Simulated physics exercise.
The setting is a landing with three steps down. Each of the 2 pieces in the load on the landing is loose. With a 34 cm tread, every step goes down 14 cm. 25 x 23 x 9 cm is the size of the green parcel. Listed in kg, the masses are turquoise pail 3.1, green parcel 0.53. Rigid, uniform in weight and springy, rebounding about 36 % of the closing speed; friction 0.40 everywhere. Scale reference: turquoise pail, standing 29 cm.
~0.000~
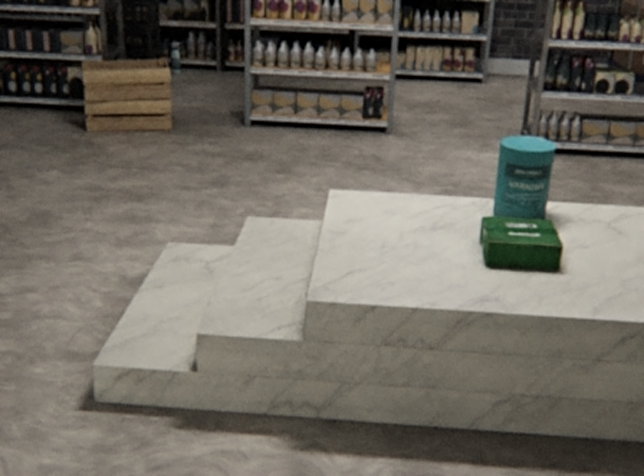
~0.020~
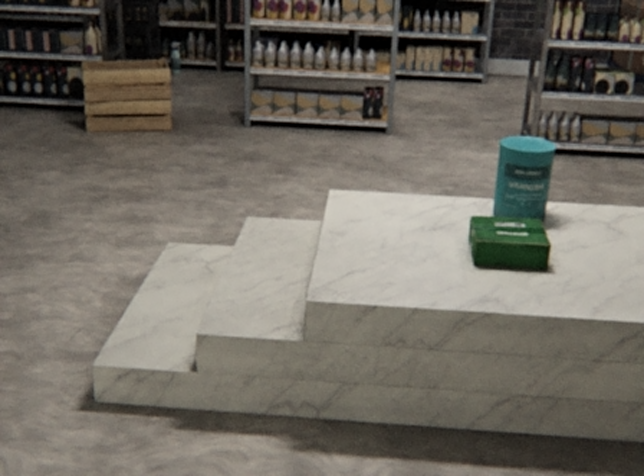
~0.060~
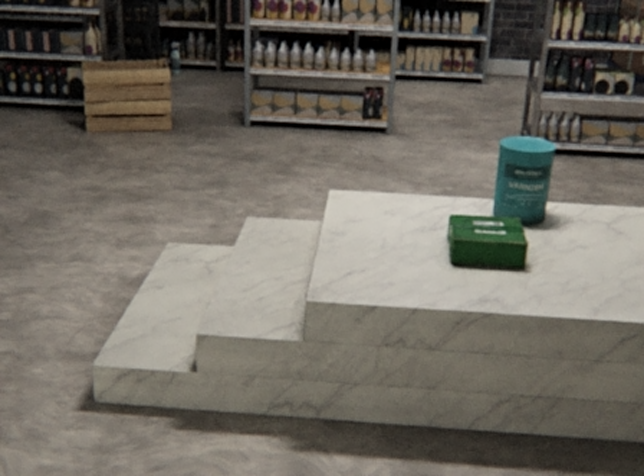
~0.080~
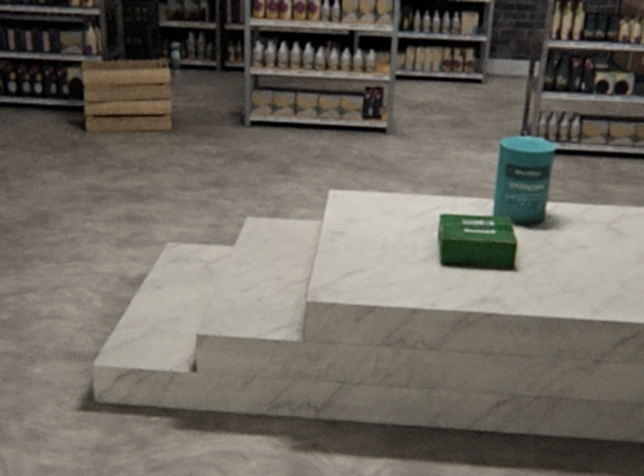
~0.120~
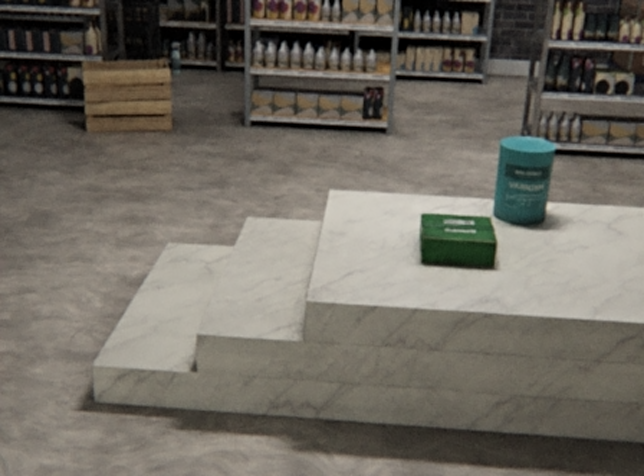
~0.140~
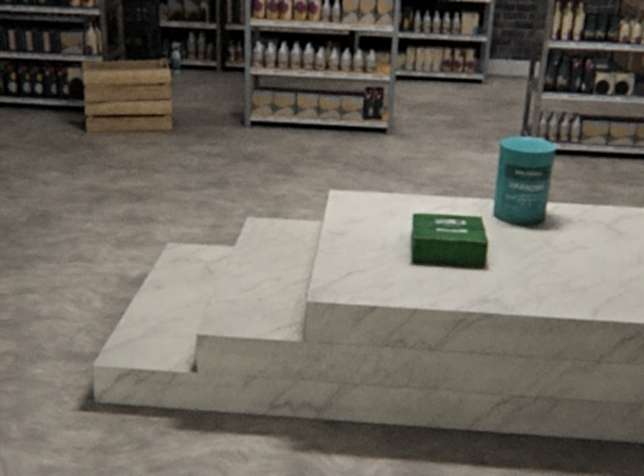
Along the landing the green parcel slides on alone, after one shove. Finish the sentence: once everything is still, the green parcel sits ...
... up on the landing.
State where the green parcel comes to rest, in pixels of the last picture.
You'll find it at about (368, 234).
After 0.24 s, 32 cm to the first step; green parcel near (411, 236).
After 0.34 s, 23 cm to the first step; green parcel near (385, 235).
After 0.44 s, 18 cm to the first step; green parcel near (371, 234).
At rest (0.9 s), 17 cm to the first step; turquoise pail in place, give or take 12 cm. Seen from the same camera at the end, green parcel near (368, 234).
